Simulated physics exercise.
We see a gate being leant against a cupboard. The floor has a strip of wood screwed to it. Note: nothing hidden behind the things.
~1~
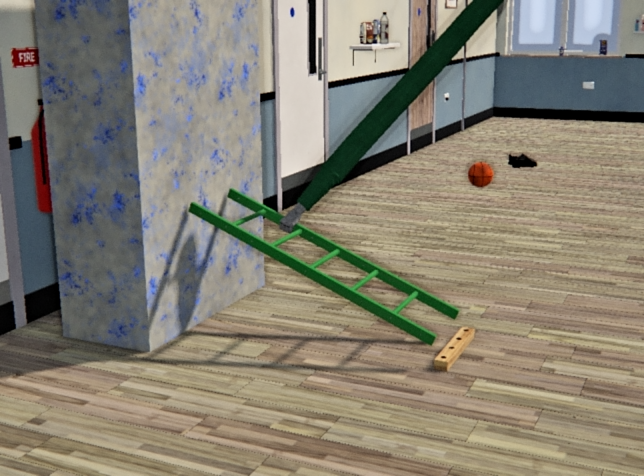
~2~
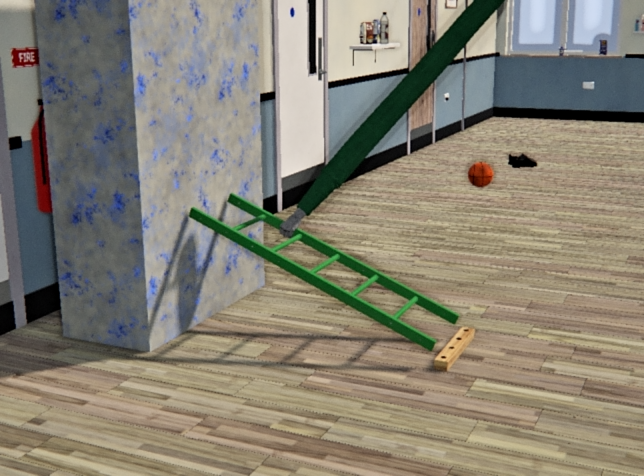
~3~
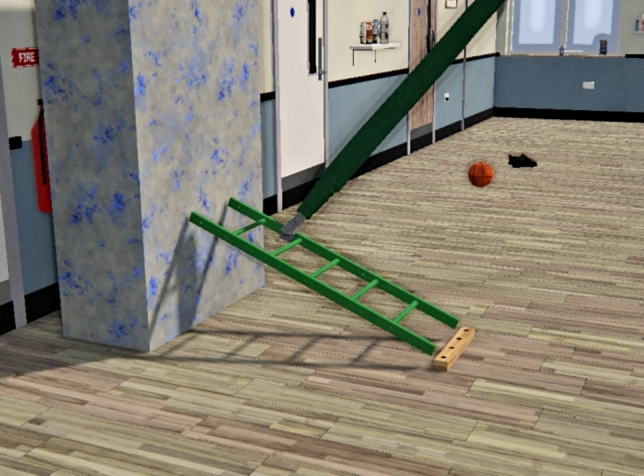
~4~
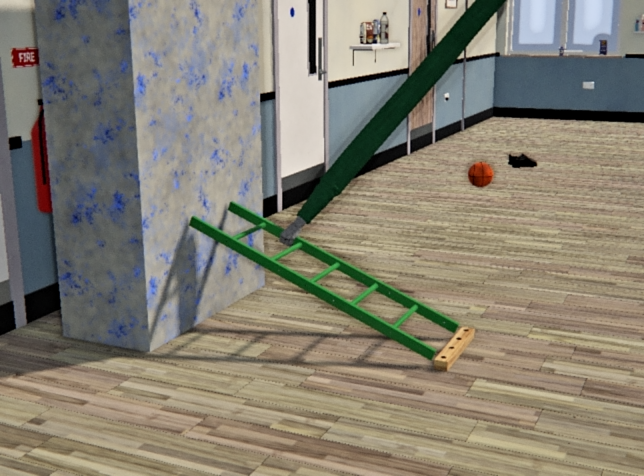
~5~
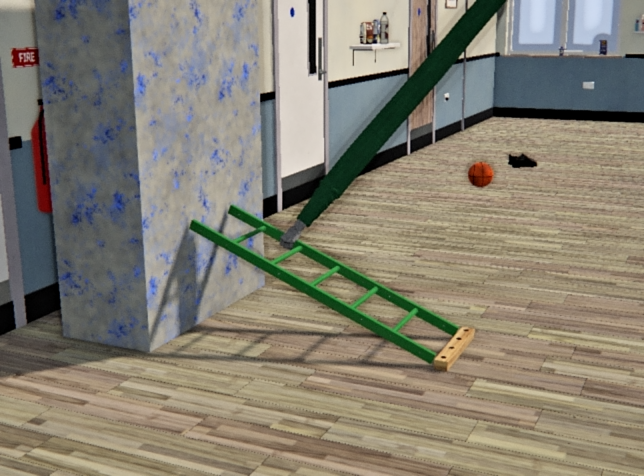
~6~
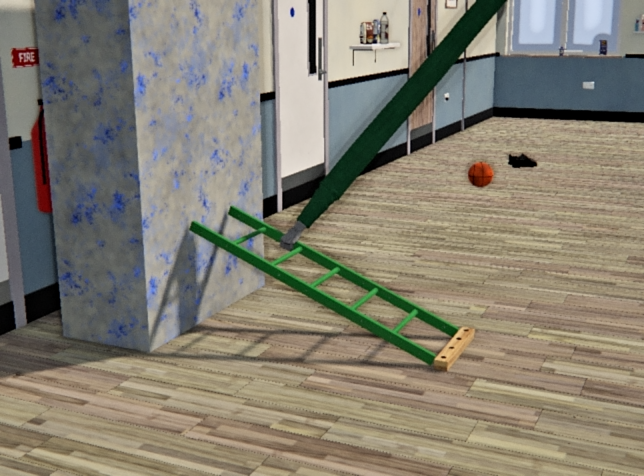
A green gate, held by a dark green arm, leans against a blue-speckled cupboard with its lower end close to a strip of wood on the floor. It slides down and slightly right by a small amount until its foot meets the strip, then stays still with the arm touching it.
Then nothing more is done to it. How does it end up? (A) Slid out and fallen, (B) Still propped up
B.
Then, 0.16 s after the last picture, green gate moving near (324, 280).
At rest, the green gate stays up, near (324, 281).
